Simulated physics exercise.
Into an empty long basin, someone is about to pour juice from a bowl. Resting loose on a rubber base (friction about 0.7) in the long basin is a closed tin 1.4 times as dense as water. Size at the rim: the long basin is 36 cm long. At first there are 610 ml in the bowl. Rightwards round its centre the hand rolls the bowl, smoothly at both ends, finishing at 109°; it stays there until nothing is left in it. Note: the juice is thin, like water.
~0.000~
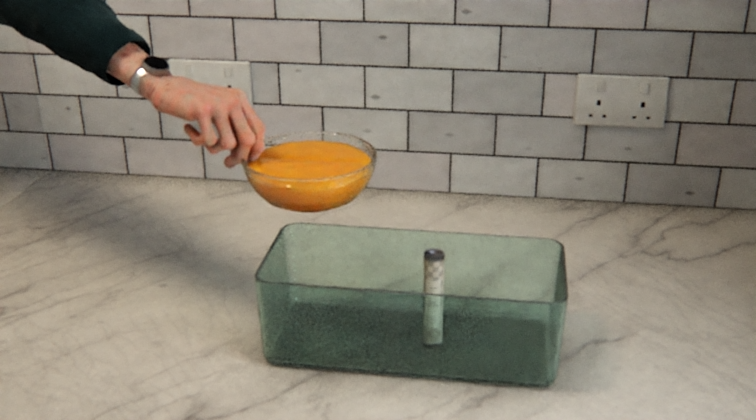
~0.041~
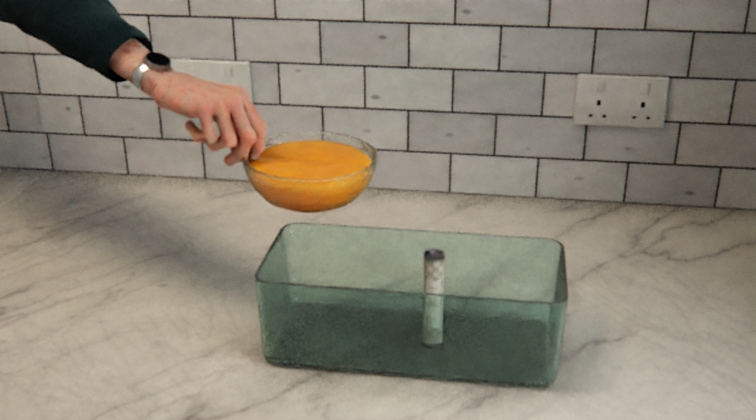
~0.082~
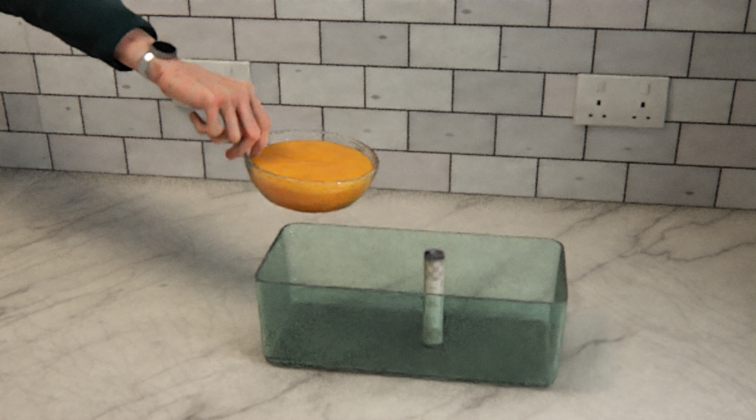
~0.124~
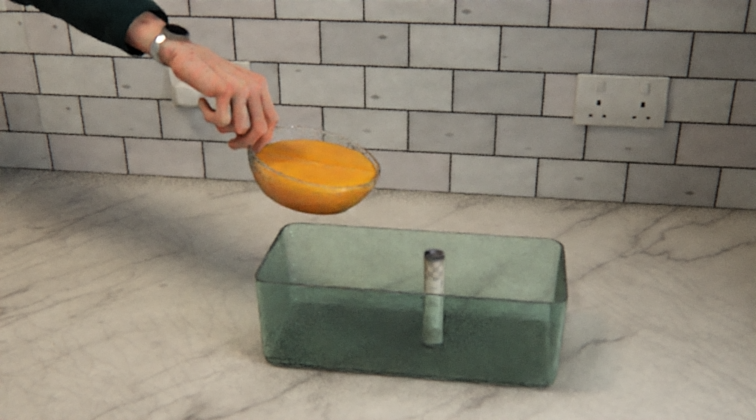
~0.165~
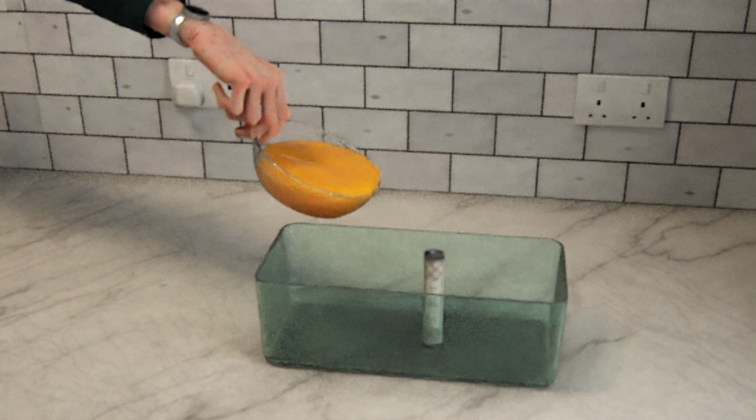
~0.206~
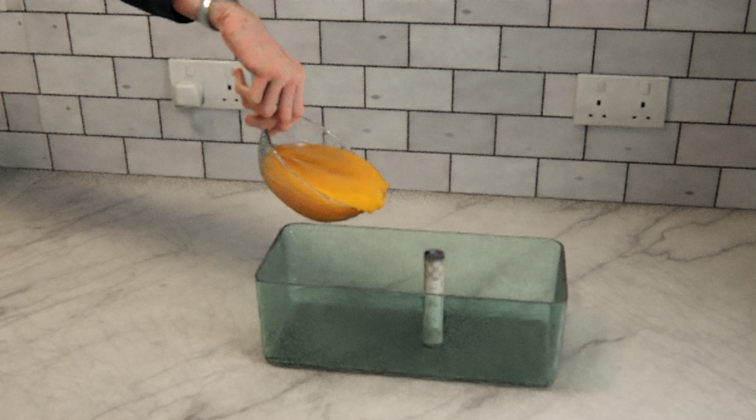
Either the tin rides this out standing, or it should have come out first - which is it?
Watch, it's going to be unseated.
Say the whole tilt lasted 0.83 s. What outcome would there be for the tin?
The tin stays on its base.
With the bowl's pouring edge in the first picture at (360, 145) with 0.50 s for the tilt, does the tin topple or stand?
Then it falls.
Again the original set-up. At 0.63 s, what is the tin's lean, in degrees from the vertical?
Tilt: Around 10°.
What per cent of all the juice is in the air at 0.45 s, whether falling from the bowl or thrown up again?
Around 8 percent.
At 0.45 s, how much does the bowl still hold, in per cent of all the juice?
Roughly 2 %.
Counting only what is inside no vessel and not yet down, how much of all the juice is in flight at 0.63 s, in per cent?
About 2 per cent.
After 0.45 s the tilt is 104° and 2 per cent is still to pour; the tin stands where it began.
After 0.63 s the tilt is 109° and 0 per cent is still to pour; the tin leans 12°.
After 0.82 s the tilt is 109° and 0 per cent is still to pour; the tin leans 20°.
After 1.02 s the tilt is 109° and 0 per cent is still to pour; the tin lies on its side.
In the end the tin lies on its side.
